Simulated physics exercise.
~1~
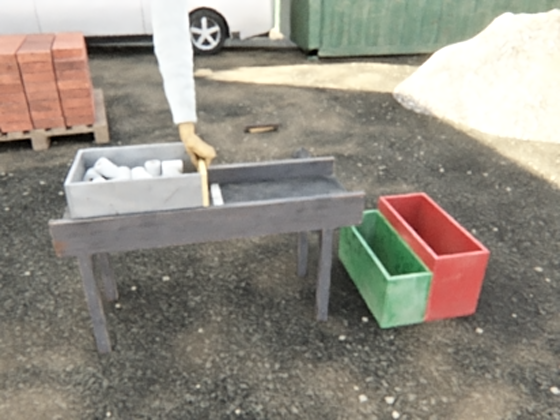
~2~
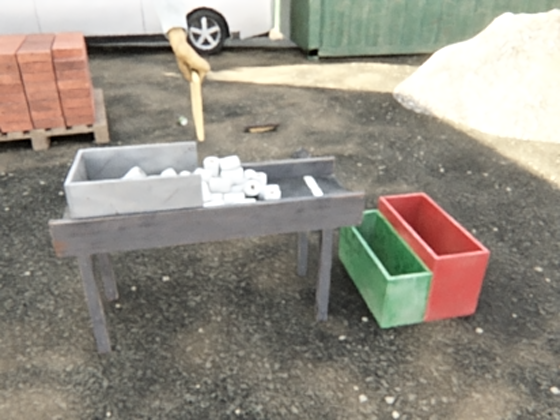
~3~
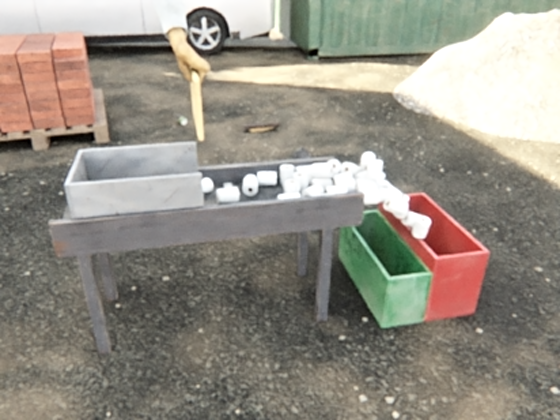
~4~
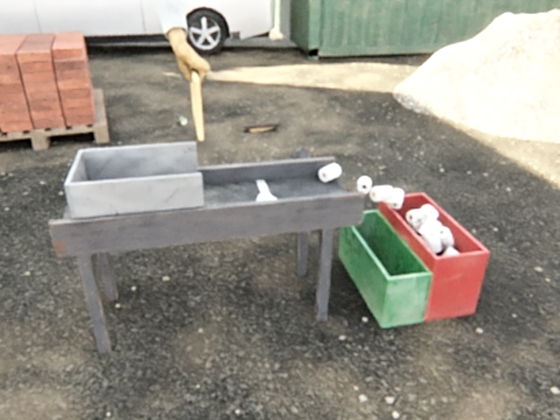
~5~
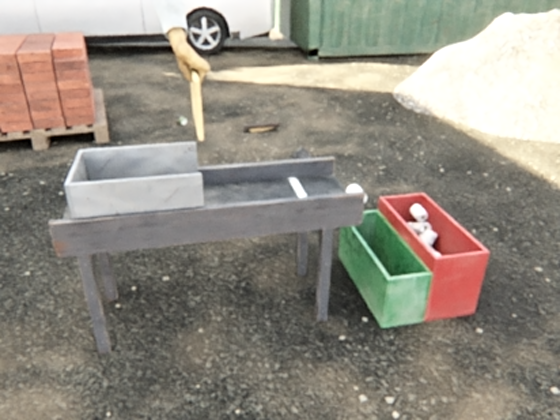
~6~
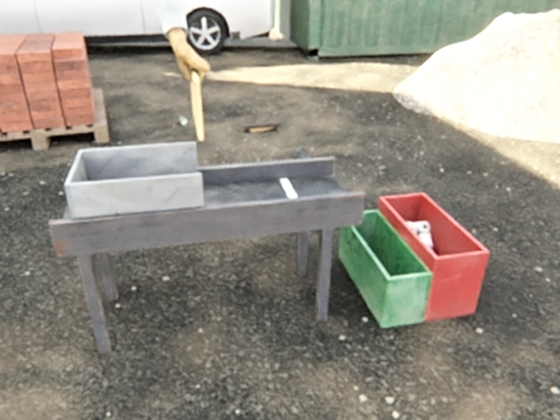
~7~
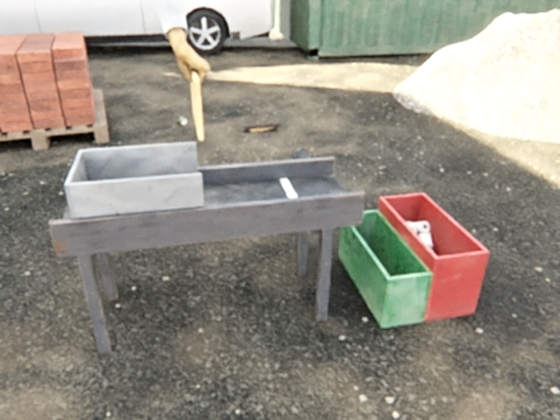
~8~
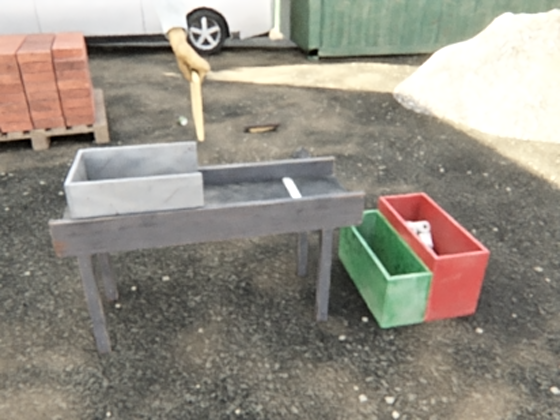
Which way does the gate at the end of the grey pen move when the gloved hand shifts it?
The gate moves up, lifted clear of the belt by the gloved hand.
